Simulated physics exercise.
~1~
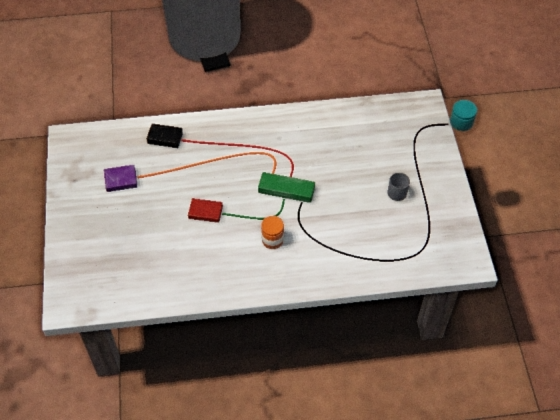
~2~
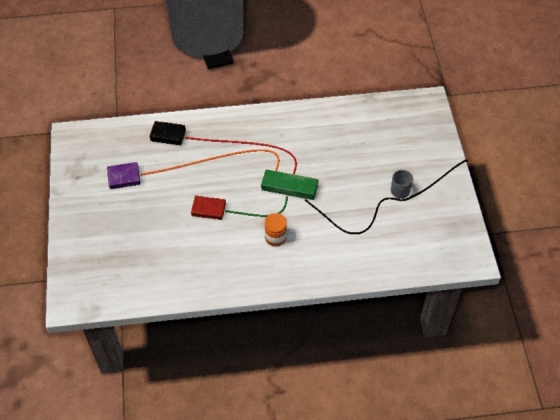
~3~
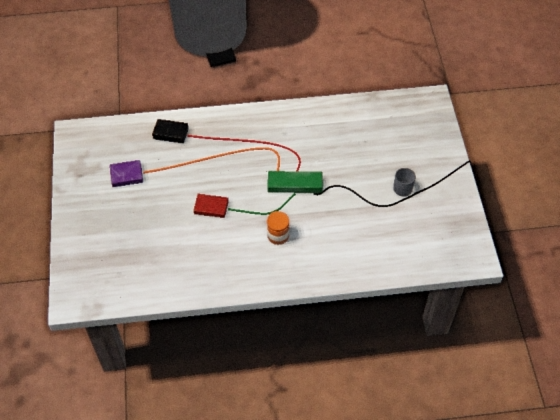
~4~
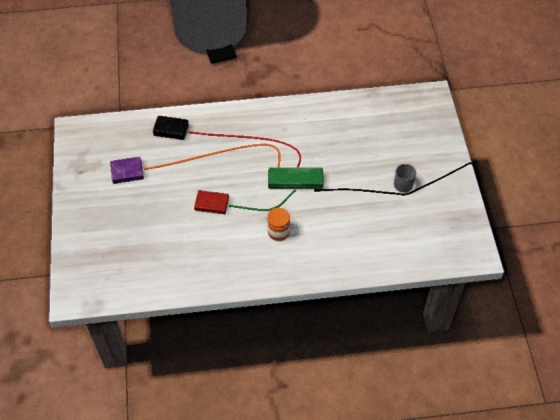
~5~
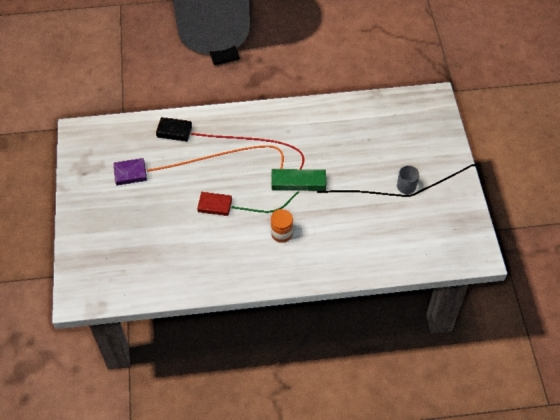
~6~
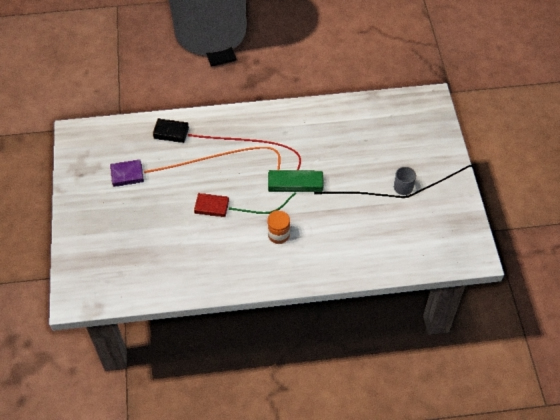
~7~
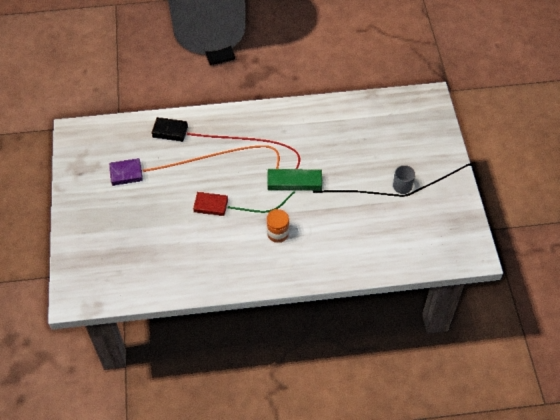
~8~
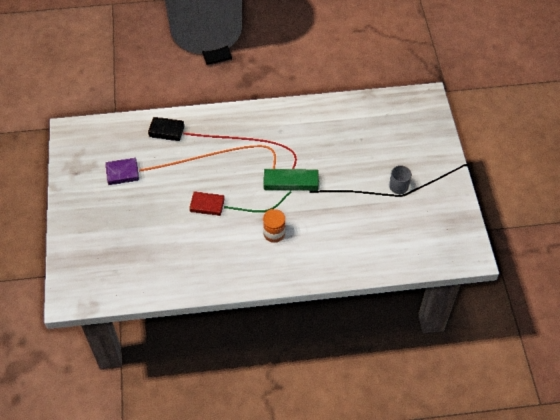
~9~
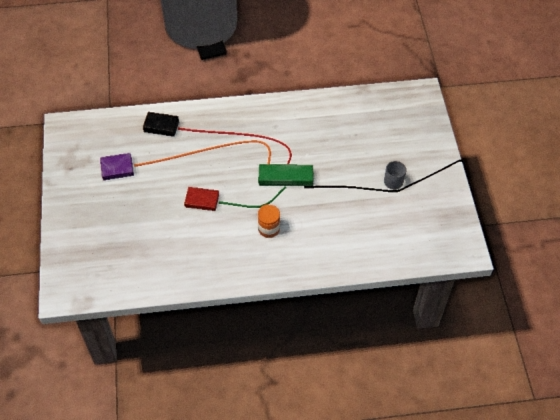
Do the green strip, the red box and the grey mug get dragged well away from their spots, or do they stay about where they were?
They stay about where they were. The green strip hardly stirs, while the red box and the grey mug keep their places on the table.
